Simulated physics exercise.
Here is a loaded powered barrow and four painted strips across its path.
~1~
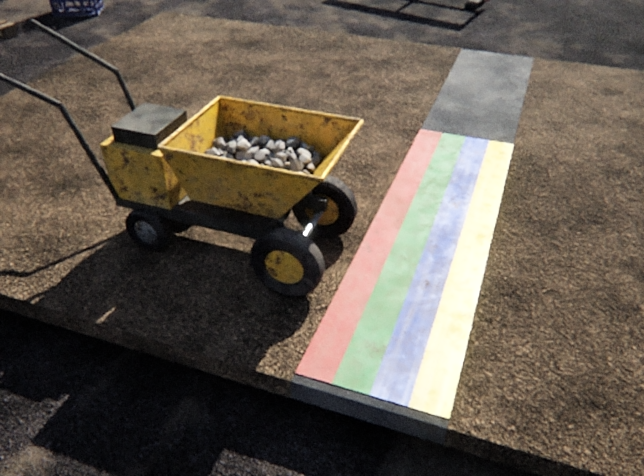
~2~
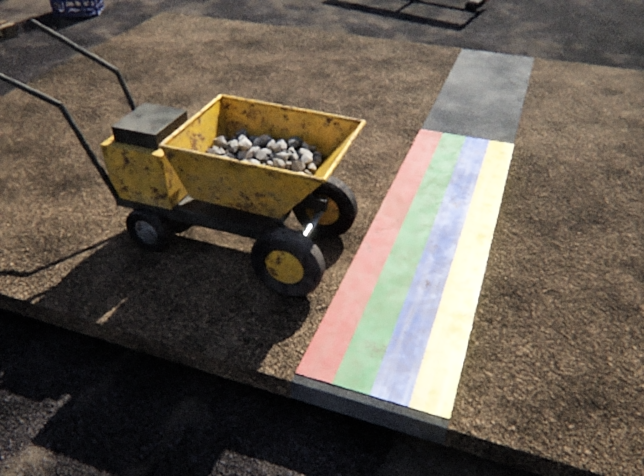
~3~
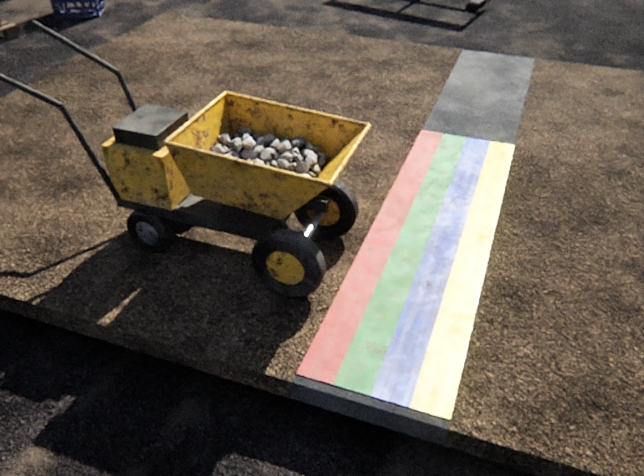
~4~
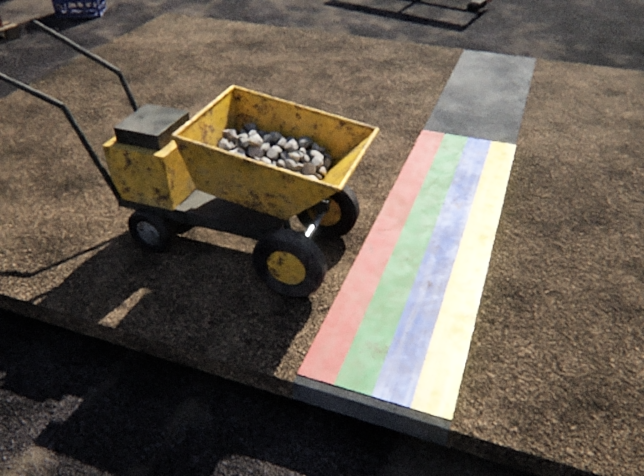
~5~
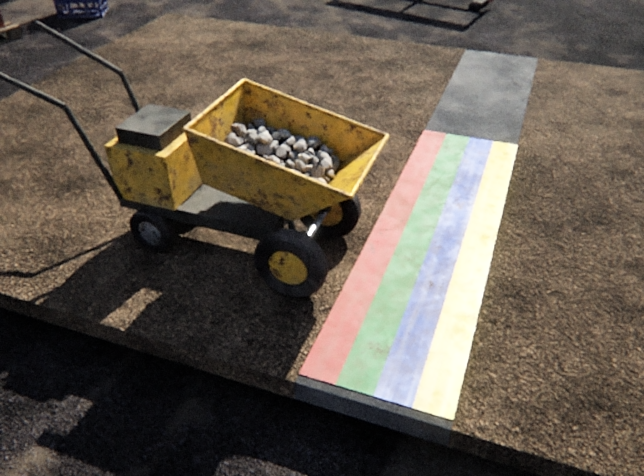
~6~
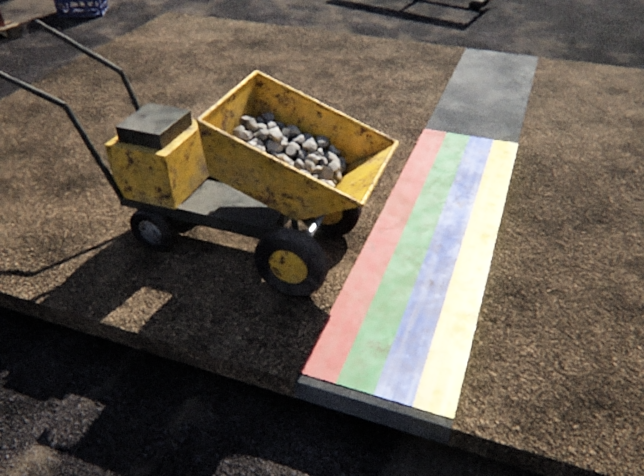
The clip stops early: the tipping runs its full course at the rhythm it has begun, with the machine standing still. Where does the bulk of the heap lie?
The heap favours the blue strip.
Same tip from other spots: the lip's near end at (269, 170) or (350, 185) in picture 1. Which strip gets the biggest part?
The first try: The green one. The second: Yellow.
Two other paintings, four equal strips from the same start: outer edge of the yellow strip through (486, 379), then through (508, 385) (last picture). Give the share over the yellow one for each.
First some 20, then 10 per cent.
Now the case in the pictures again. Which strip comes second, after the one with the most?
The runner-up: That yellow strip.
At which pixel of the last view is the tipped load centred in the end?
Near (447, 287).
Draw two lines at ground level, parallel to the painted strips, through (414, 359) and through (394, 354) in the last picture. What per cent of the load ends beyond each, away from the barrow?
First some 60, then 80 per cent.
Soon after the last picture, skip tipped steeply; all in the skip.
A little later, skip tipped steeply; nearly all in the skip; a small part over the blue strip.
Later still, skip tipped right over; about a quarter in the skip; a stray few over the green strip; about a third over the blue strip; about a quarter over the yellow strip; a small part off the paint.
By the end, skip tipped right over; a small part in the skip; none over the red strip; a small part over the green strip; about a third over the blue strip; about a quarter over the yellow strip; a small part off the paint.
